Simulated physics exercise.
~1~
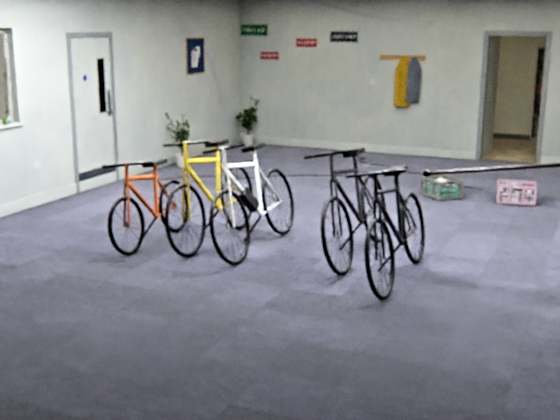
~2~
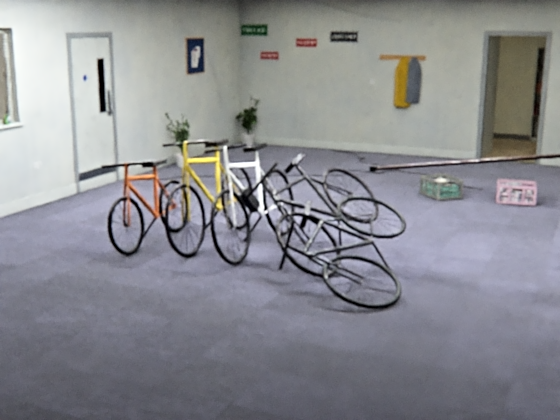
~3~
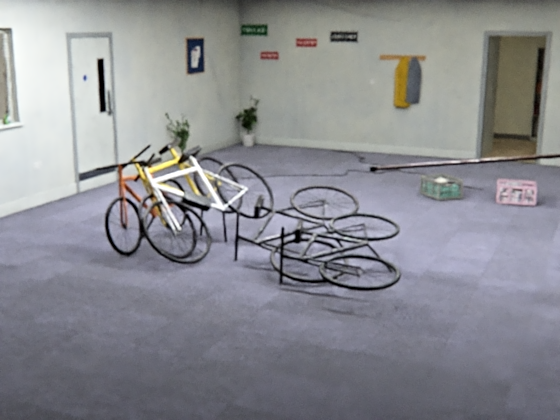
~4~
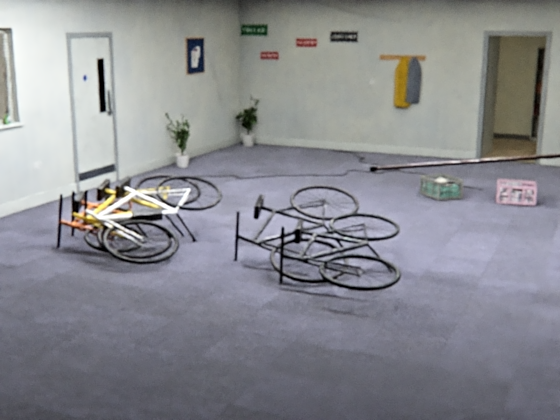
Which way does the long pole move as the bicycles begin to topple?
The pole moves to the left, towards the dark bicycles at the right end of the row.
At the start, five bicycles stand upright in a row on a grey floor, with orange, yellow and white ones on the left and two dark ones on the right, while a long pole reaches in from the right. The pole moves a little to the left, and the two dark bicycles tip over leftwards towards the white one. They drop almost flat as the white bicycle topples against the yellow one, which leans over towards the orange. Finally the yellow and orange bicycles go down too, leaving all five lying on the floor in two tangled groups.
